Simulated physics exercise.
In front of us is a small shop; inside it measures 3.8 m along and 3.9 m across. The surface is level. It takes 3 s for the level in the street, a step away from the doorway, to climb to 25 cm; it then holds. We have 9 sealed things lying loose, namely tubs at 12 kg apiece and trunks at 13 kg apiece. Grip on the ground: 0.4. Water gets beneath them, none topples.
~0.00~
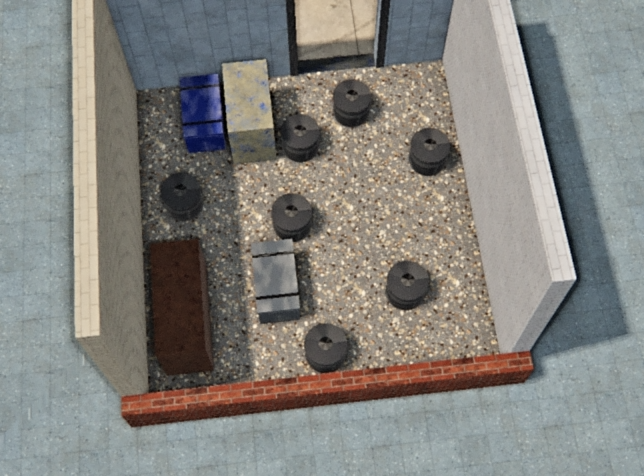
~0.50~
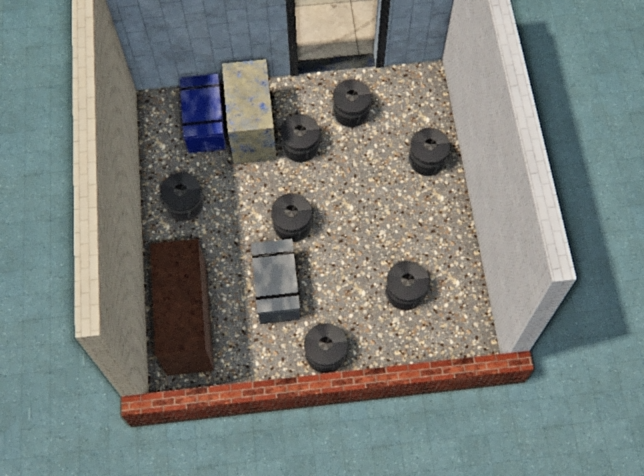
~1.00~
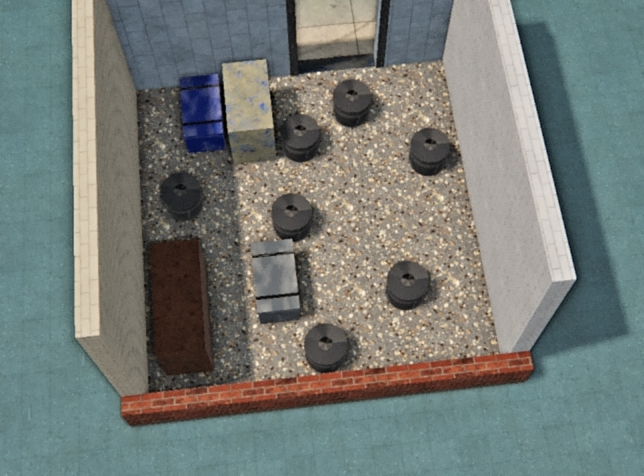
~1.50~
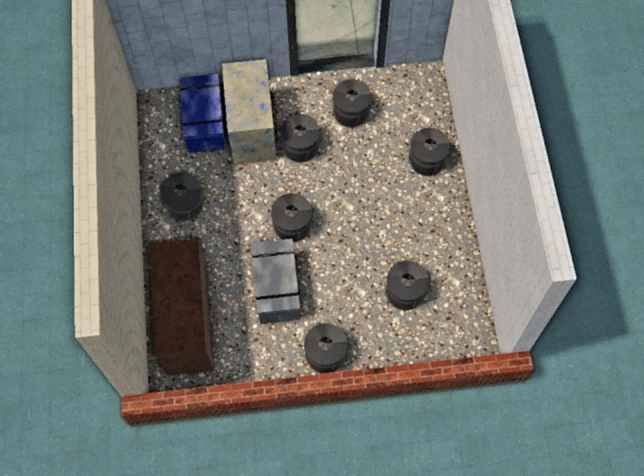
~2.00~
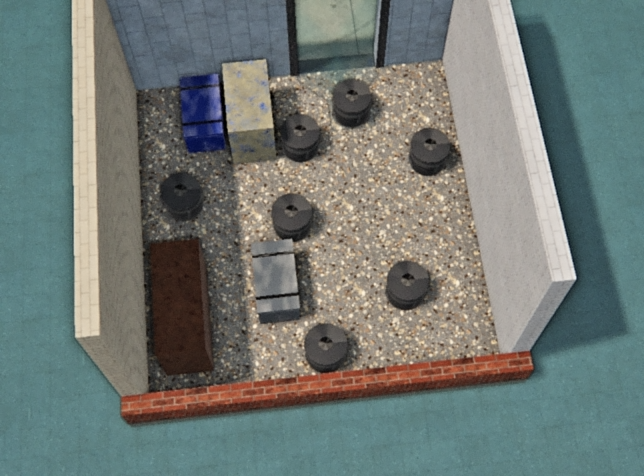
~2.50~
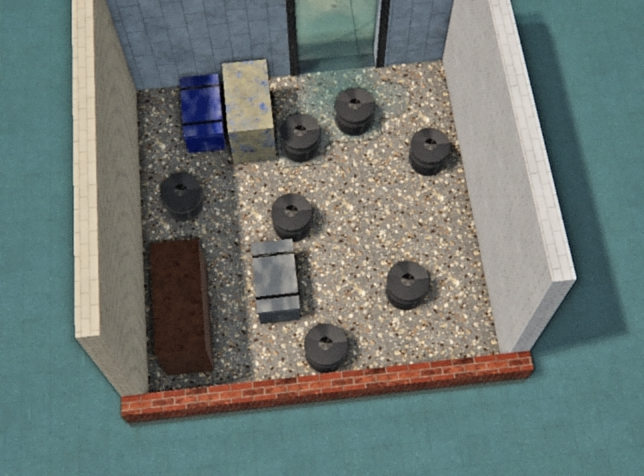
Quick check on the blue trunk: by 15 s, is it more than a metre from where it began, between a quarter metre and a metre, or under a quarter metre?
Prediction: It more or less keeps its spot.
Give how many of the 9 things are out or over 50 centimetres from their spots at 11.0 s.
The count is 8.
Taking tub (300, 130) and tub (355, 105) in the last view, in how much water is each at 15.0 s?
I'd put it at 16 cm and 20 cm respectively.
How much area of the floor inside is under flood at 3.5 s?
At that time the wet patch spans about 3.5 m2.
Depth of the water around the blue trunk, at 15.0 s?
Roughly 17 cm deep.
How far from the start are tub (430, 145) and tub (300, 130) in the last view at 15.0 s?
The first is 200 cm from its start, the second 200 cm.
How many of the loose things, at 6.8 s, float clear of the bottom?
Answer: 4.
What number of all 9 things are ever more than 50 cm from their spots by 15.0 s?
I make it 8.
After 3.5 s the blue trunk is near (201, 105), 0.0 m from its start, aground; 0 afloat.
After 6.8 s the blue trunk is near (201, 105), 0.0 m from its start, aground; 4 afloat.
After 11.0 s the blue trunk is near (198, 94), 0.1 m from its start, afloat; 9 afloat.
After 15.0 s the blue trunk is near (202, 89), 0.1 m from its start, afloat; 9 afloat.
